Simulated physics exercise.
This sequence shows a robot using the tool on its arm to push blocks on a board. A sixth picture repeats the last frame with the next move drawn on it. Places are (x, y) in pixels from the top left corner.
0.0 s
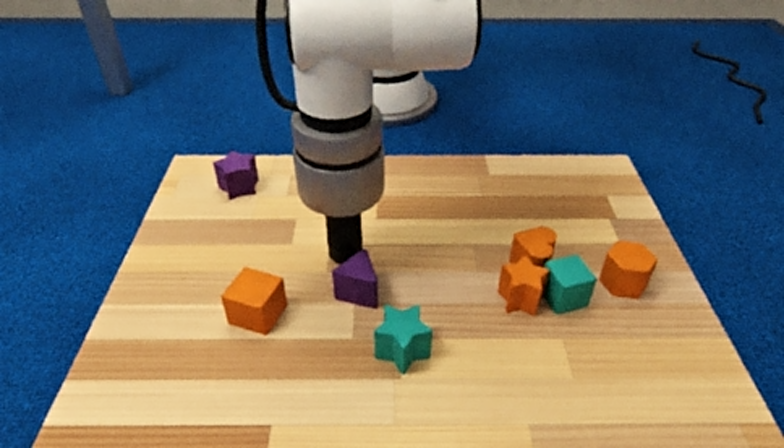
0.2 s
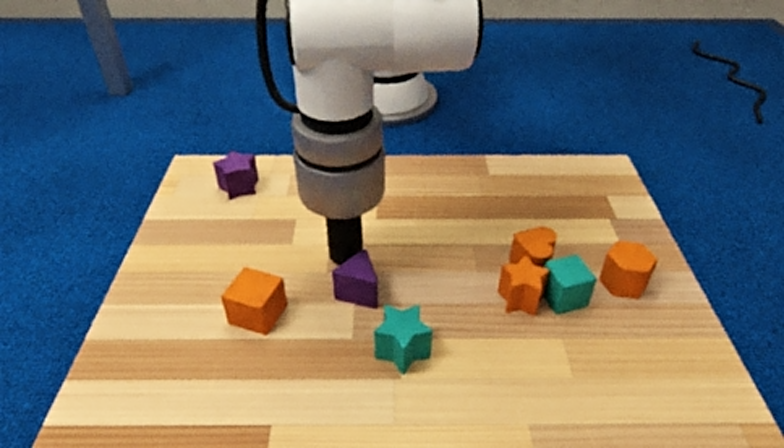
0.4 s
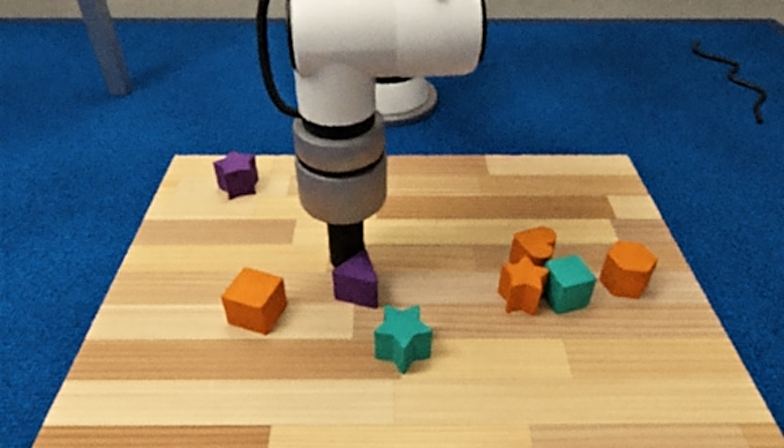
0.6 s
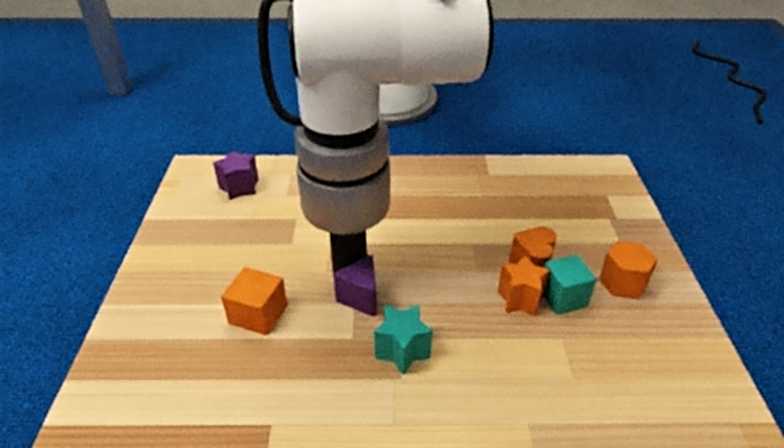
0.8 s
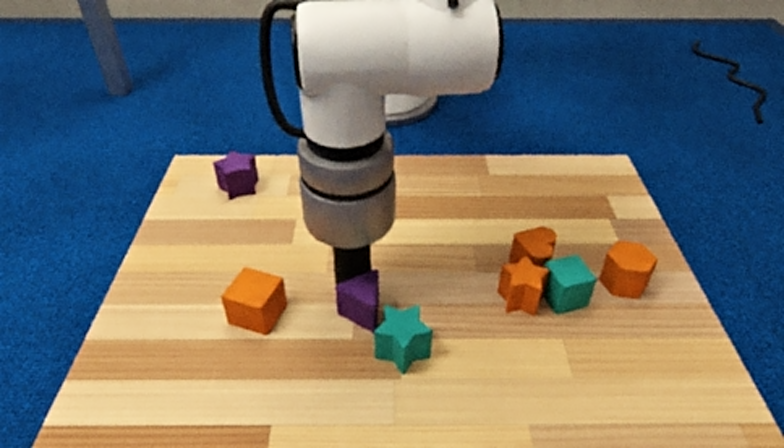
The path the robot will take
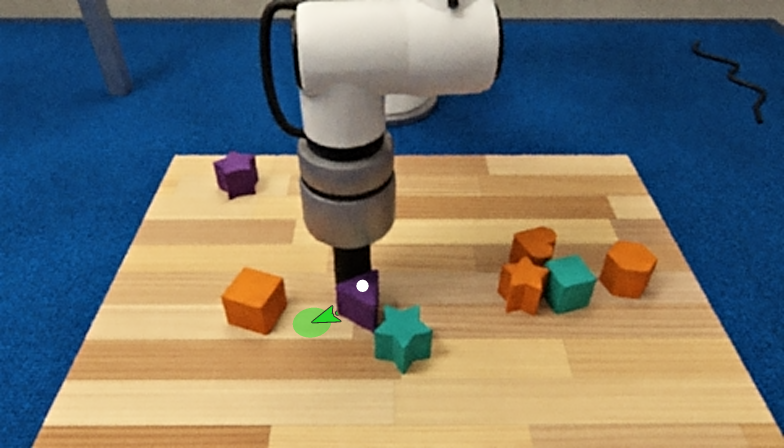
A robot arm slowly pushes a purple triangular block forward toward the green star.
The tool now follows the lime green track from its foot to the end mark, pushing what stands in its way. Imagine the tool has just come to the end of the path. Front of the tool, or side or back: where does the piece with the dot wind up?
Most likely the piece with the dot slides off.
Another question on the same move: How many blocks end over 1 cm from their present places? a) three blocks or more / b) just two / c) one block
I choose c.
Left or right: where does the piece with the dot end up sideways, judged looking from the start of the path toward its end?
It is displaced to the left.
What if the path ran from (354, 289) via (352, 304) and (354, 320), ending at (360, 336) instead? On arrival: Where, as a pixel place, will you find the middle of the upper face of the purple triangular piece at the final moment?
Most likely (368, 337).
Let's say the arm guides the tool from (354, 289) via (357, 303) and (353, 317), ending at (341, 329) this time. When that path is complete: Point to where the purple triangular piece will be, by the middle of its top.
I'd place it at (358, 325), taking the centre of its top.
Drawn move, from (354, 289) through (351, 305) and (333, 315) to (312, 322); the dot is on the purple triangular piece.
On the path given first. Halfway along, tool (342, 304); purple triangular piece (363, 304).
At the end, tool (311, 315); orange square block still; purple triangular piece (363, 304).
